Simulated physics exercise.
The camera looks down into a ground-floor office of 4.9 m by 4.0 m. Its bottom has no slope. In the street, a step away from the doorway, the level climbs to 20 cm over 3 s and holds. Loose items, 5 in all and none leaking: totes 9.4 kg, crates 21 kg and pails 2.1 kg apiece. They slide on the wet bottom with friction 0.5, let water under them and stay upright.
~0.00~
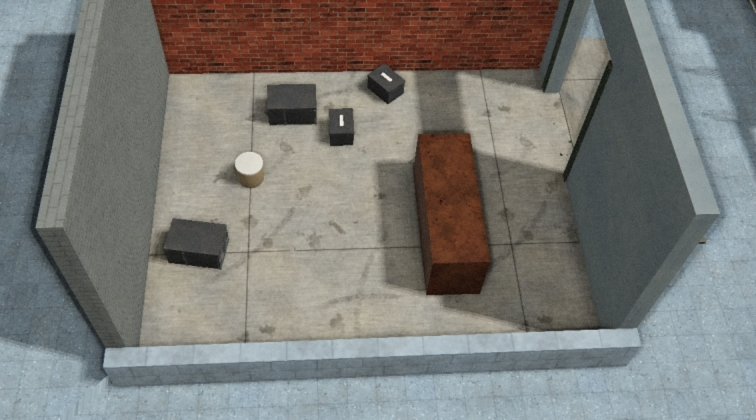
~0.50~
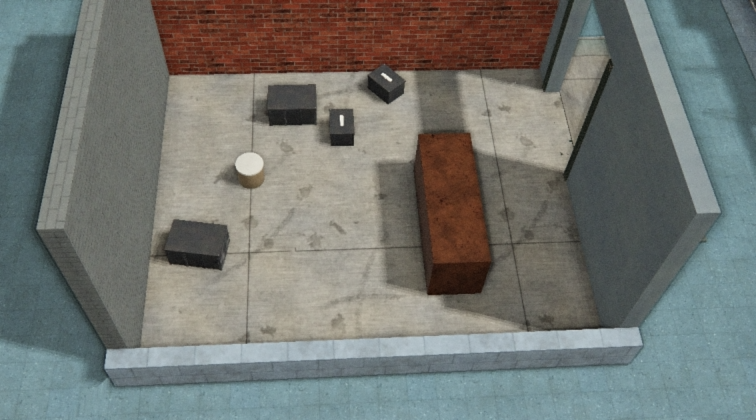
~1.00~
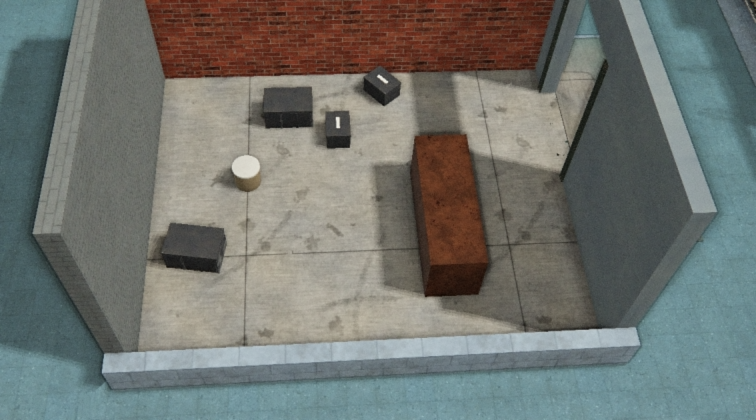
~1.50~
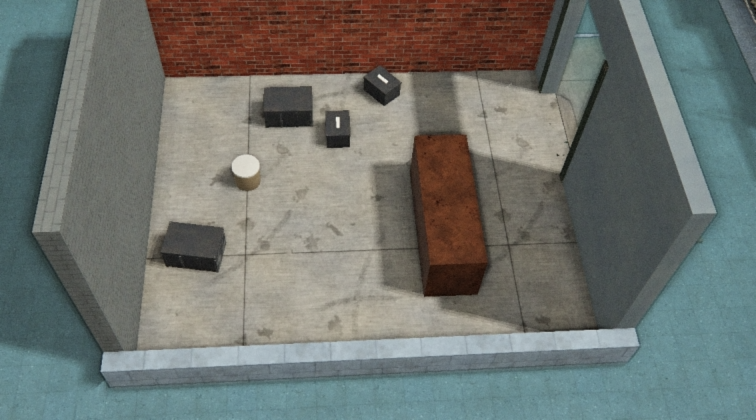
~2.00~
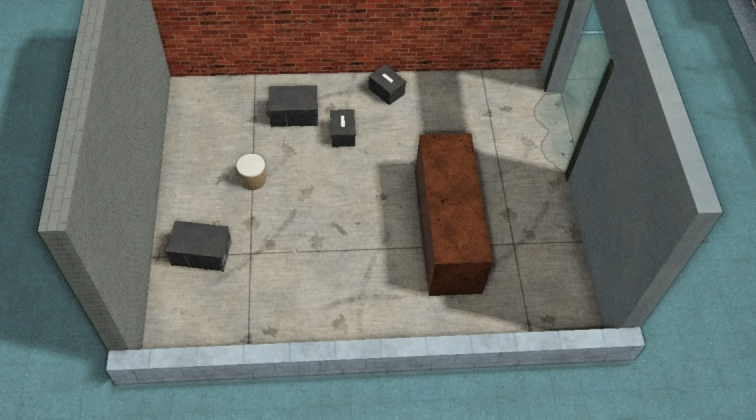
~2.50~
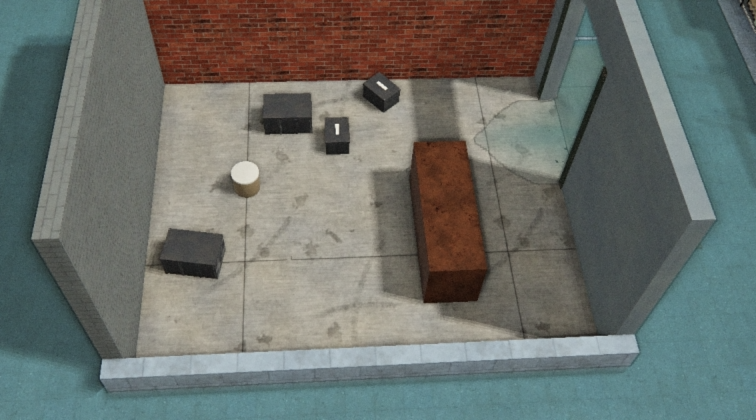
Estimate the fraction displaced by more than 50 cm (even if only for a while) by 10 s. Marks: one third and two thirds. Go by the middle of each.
Share: Two thirds or more.
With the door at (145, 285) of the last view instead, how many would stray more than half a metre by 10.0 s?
In that case 2 of them.
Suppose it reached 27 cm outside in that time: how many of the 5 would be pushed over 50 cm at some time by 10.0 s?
Then 5.
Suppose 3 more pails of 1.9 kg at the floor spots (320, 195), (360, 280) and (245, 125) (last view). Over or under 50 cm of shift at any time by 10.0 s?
In that order: Past it, less, past it.
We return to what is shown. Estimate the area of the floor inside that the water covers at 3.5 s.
About 4.0 m2.
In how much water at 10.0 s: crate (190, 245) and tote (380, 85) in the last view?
Roughly 7 and 12 cm.
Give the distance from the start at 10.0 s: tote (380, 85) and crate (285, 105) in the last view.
In turn: 300 cm, 120 cm.
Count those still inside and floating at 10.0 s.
At that moment 4.
After 3.5 s 0 of 5 are over 50 cm from their spots; 0 afloat.
After 4.5 s 0 of 5 are over 50 cm from their spots; 0 afloat.
After 7.0 s 3 of 5 are over 50 cm from their spots; 0 afloat.
After 10.0 s 4 of 5 are over 50 cm from their spots, and 4 have been at some point; 4 afloat.
